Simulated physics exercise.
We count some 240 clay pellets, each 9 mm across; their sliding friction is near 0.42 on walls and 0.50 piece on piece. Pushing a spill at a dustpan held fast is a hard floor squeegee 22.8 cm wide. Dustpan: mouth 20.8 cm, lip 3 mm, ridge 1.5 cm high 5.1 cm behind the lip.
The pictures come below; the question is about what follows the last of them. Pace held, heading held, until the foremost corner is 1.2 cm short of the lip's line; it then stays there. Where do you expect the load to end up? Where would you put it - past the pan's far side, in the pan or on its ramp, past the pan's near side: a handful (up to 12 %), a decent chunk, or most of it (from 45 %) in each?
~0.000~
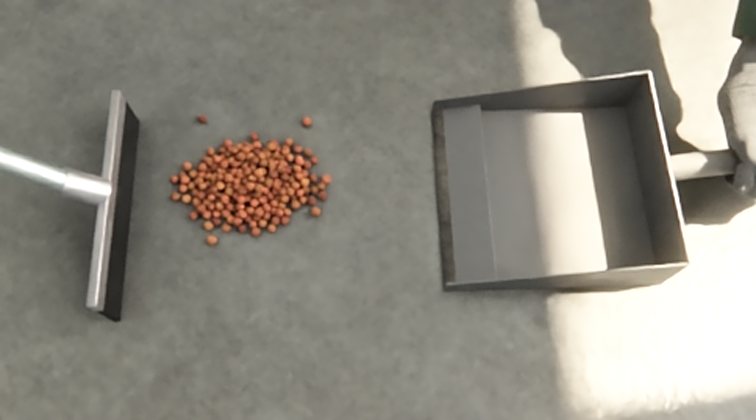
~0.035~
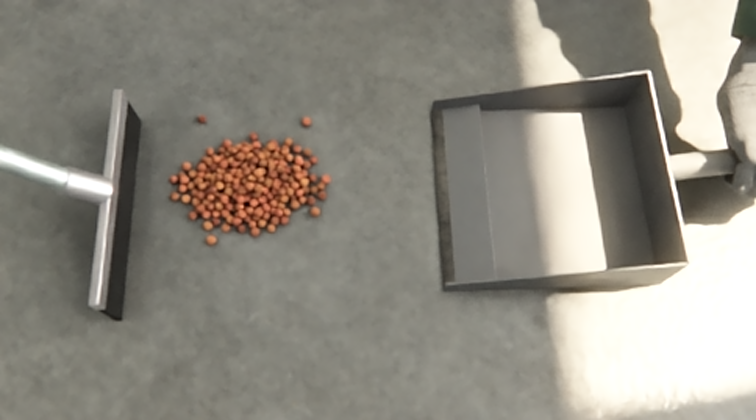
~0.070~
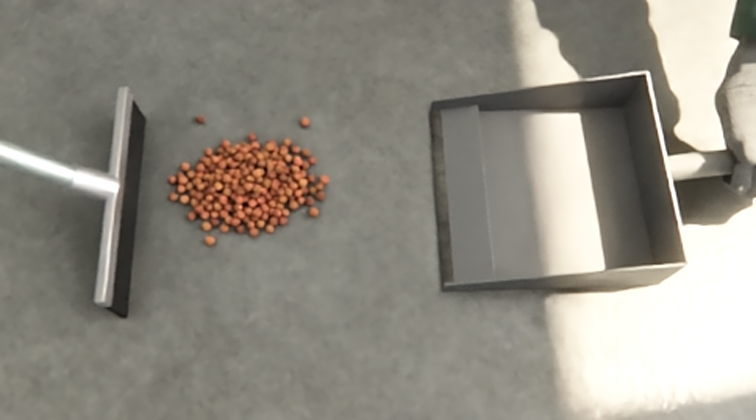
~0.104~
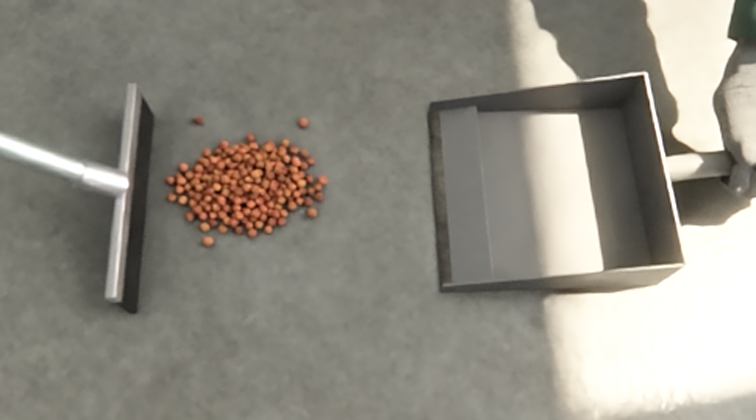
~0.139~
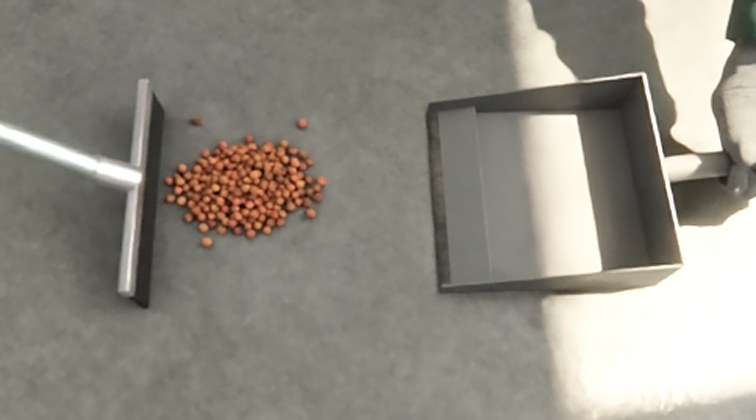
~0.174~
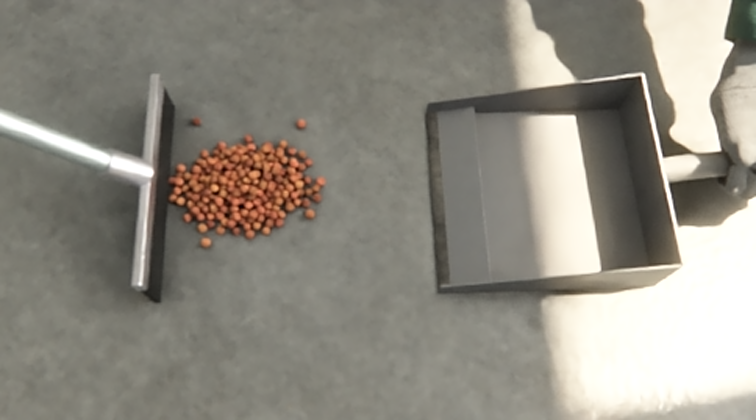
I'd say past the pan's far side: A decent chunk, in the pan or on its ramp: A decent chunk, past the pan's near side: A handful.
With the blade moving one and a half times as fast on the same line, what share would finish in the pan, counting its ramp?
I'd put it at roughly 30 per cent.
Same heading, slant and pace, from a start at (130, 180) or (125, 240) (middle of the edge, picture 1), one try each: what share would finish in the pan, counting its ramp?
Roughly 20 % and 35 %.
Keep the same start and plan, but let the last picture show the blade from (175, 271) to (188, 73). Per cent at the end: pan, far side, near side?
Per cent by place - pan 35, far side 35, near side 0.
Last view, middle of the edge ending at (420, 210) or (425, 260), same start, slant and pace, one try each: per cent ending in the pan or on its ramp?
Some 60 in a hundred and 45 in a hundred.
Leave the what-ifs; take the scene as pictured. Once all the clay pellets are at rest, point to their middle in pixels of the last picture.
Around (438, 145).
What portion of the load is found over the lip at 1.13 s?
Over the lip: Approx. 30 %.
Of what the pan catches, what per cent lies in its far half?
Roughly 90 per cent.
After 0.54 s, middle of the blade 15 cm from the lip; 0 % over the lip, far side 10 %, near side 0 %.
After 0.78 s, middle of the blade 7 cm from the lip; 0 % over the lip, far side 25 %, near side 0 %.
After 1.13 s, middle of the blade 1 cm from the lip; 30 % over the lip, far side 35 %, near side 0 %.
At rest (1.6 s), far side 35 %, pan 30 %, near side 0 %, in front of the lip or behind the blade 35 %.
